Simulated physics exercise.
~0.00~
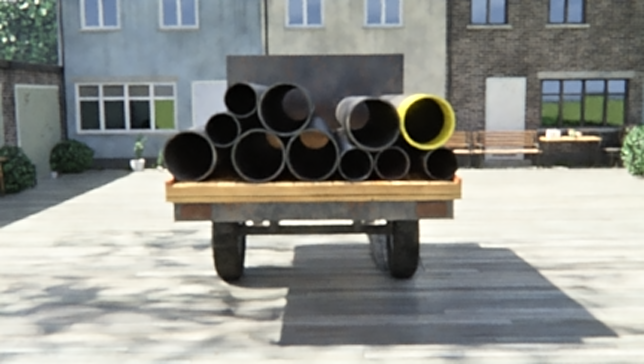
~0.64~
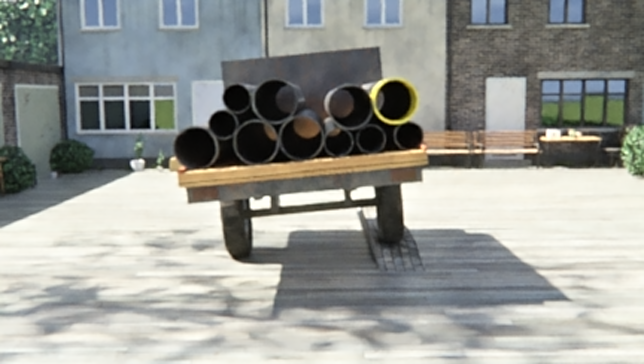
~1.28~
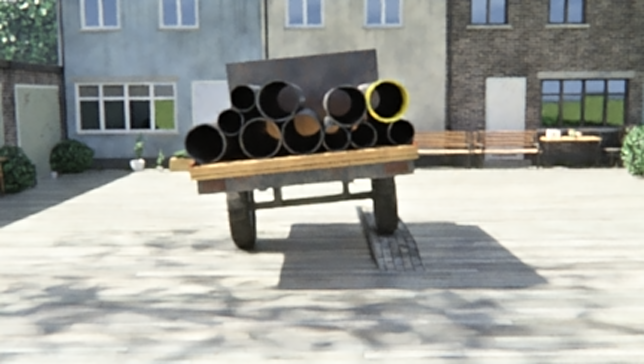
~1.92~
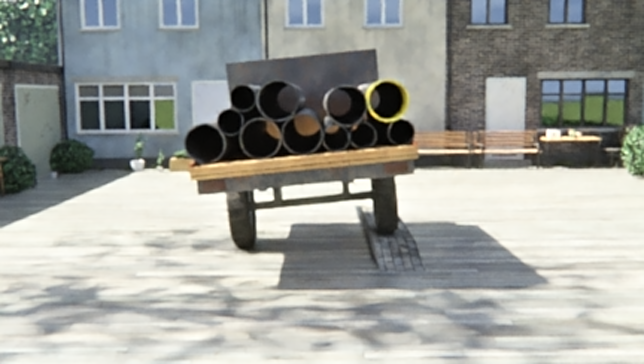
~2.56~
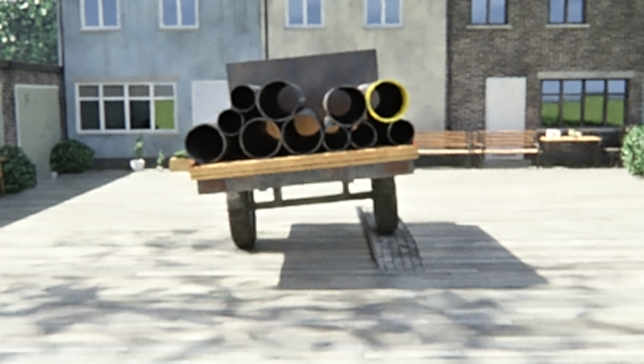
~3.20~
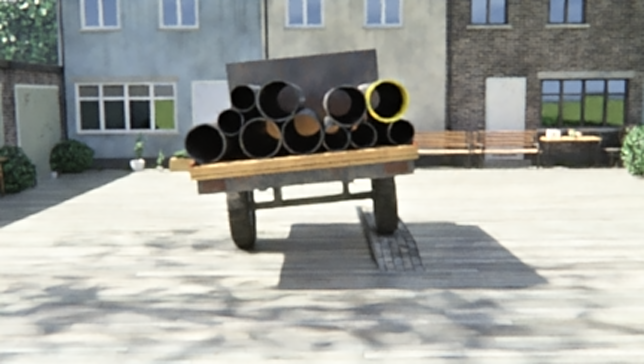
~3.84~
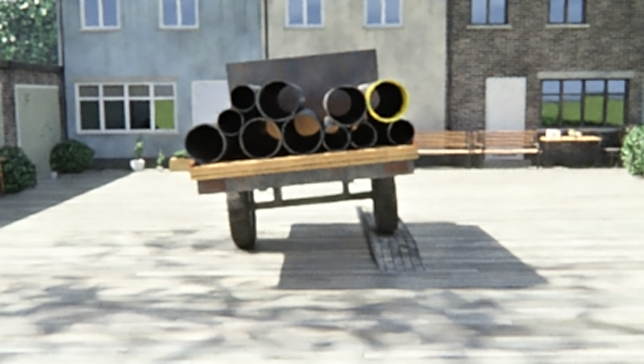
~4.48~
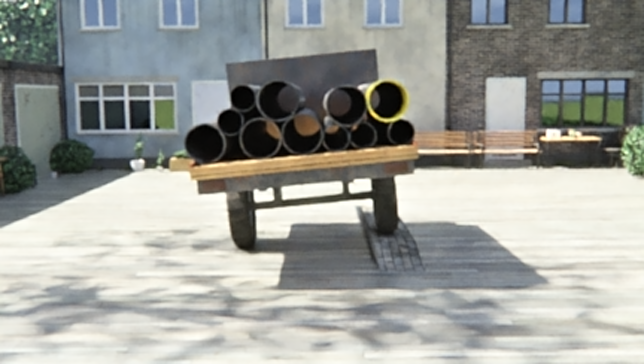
In a sunlit paved square before blue, cream and brick house fronts, a flat wooden deck on wheels is seen from behind, stacked with hollow dark pipes, their open ends facing us. One pipe with a bright yellow rim sits on top at the right, and benches and shrubs stand beyond. The vehicle rolls away, and its right wheel climbs a low grey raised strip, tipping the deck down to the left. It goes slightly farther, then stops, still leaning. The pipes stay piled together, with the yellow one resting on others at the upper right.
